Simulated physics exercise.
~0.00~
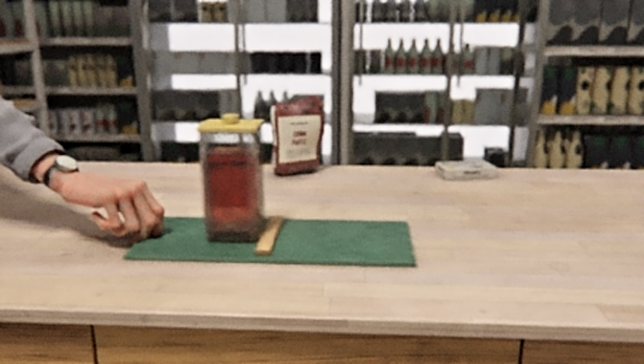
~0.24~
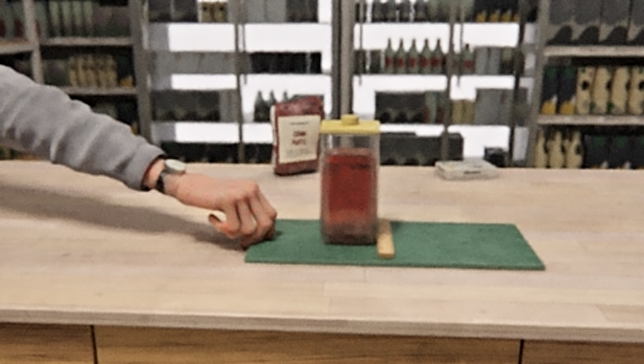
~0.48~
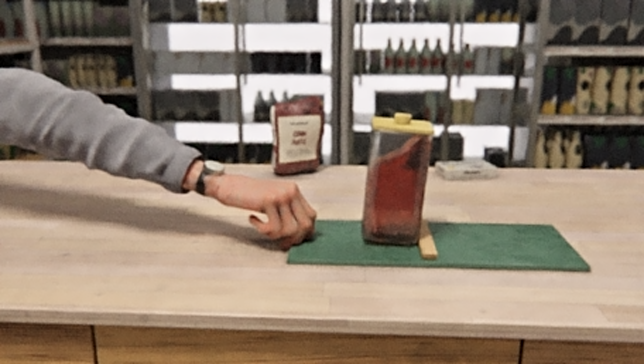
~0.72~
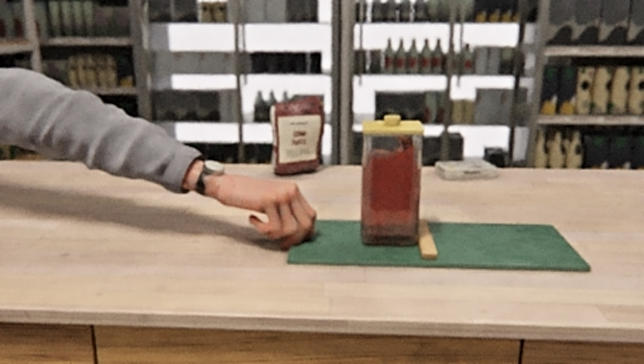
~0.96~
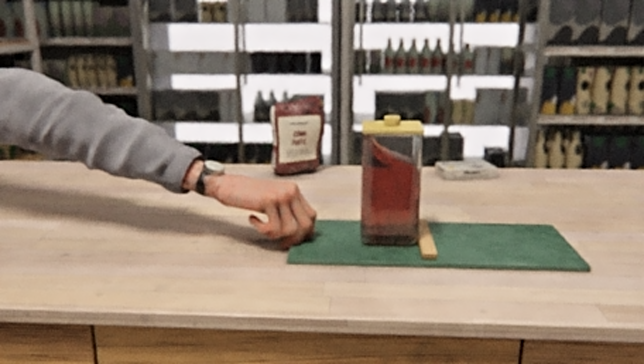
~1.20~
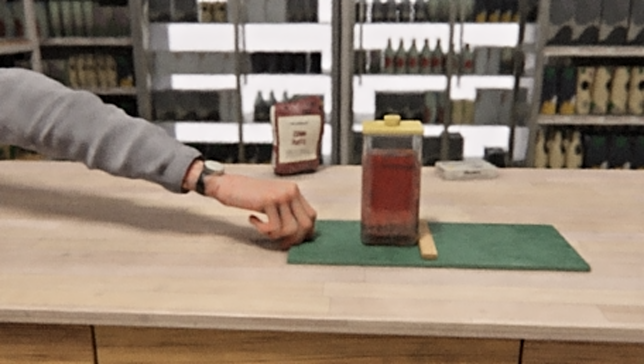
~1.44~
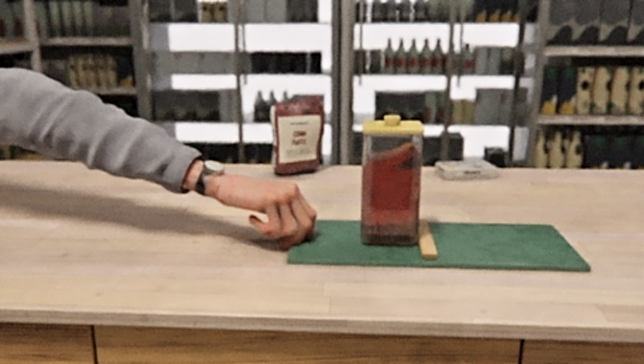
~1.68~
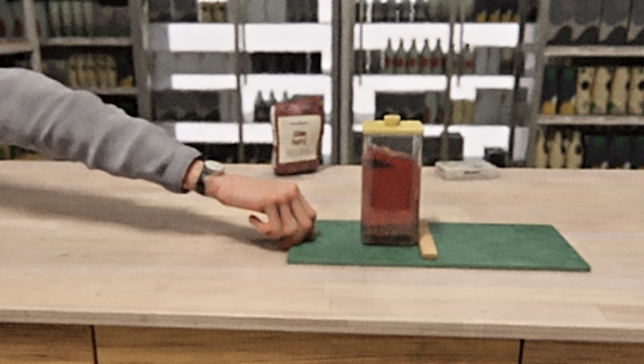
A hand slides a green board right; its jar of red liquid tips, then settles upright.
